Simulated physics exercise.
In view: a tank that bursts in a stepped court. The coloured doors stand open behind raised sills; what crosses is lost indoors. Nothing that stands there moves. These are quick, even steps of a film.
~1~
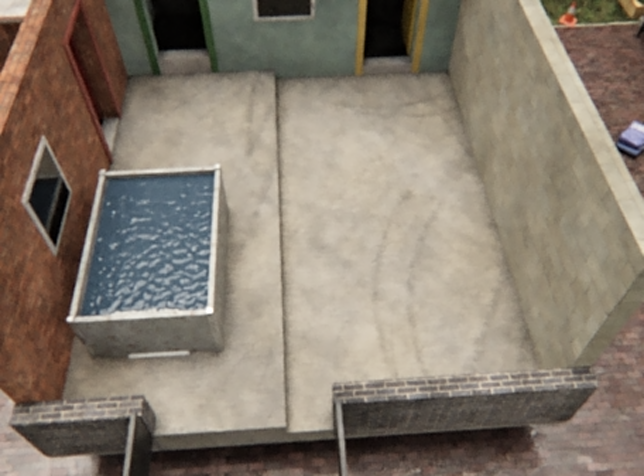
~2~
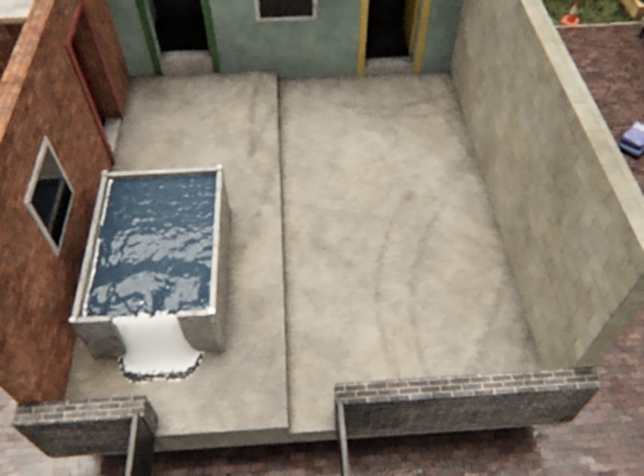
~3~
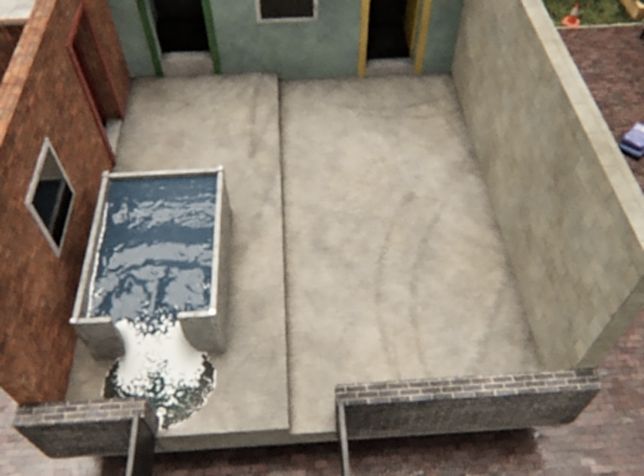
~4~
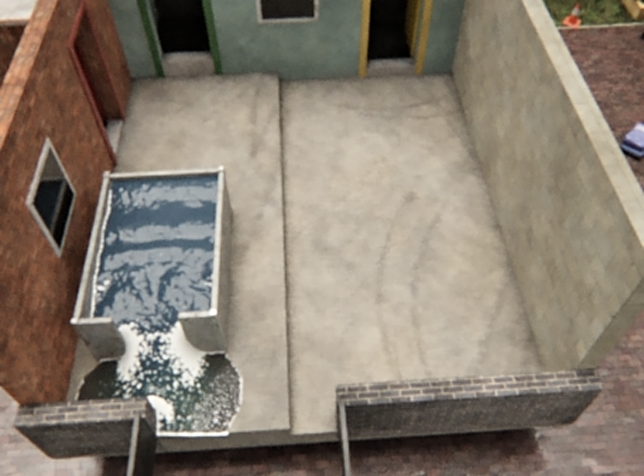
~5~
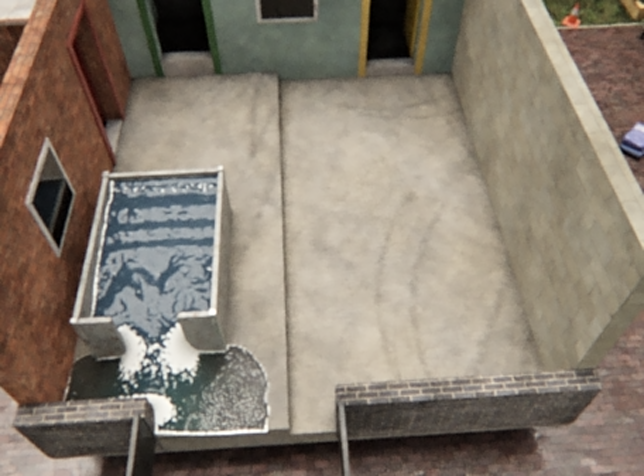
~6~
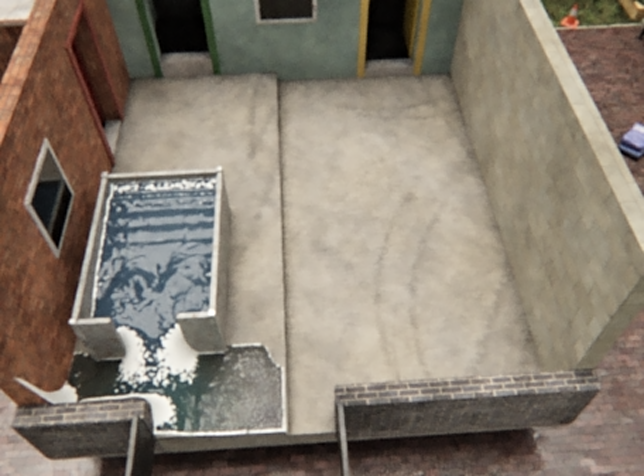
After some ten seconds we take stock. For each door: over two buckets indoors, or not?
The green door admits no more than that; the yellow door admits no more than that; the red door admits no more than that.
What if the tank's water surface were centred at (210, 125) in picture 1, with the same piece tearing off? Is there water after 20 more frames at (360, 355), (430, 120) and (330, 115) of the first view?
As listed: Under water, clear, dry.
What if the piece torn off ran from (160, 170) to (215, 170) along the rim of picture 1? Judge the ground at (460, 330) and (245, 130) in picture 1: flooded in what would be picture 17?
One after the other: Free of water, flooded.
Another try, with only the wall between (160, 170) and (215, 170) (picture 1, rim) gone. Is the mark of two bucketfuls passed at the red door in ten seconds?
Red door passes that mark.
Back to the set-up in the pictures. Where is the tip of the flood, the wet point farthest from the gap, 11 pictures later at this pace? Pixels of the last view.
At about (124, 115).
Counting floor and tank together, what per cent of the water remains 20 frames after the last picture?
Some 70 per cent.
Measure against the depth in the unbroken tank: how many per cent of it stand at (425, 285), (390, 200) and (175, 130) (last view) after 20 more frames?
In that order: 0, 0 and 4 per cent.
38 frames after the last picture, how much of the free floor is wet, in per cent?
Close to 45 %.
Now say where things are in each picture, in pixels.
The water tank at (153, 240) is whole and still, in the first frame.
Water pours out at (156, 340) and has run to (193, 364), in the second frame.
Water pours out at (156, 341) and has run to a hidden place, in the third frame.
The front is at a hidden place, out from the gap at (158, 342), in the fourth frame.
The front is at a hidden place, out from the gap at (157, 341), in the fifth frame.
The front is at a hidden place, out from the gap at (156, 342), in the sixth frame.
A moment on, water covers 10 % of the floor; the green door not reached, the yellow door not reached, the red door not reached.
Next, water covers 15 % of the floor; the green door not reached, the yellow door not reached, the red door wet at the sill, nothing in.
Then, water covers 25 % of the floor; the green door wet at the sill, nothing in, the yellow door not reached, the red door wet at the sill, nothing in.
Later, water covers 45 % of the floor; the green door wet at the sill, nothing in, the yellow door wet at the sill, nothing in, the red door wet at the sill, nothing in.
In the end, water covers 65 % of the floor; the green door wet at the sill, nothing in, the yellow door wet at the sill, nothing in, the red door wet at the sill, nothing in.
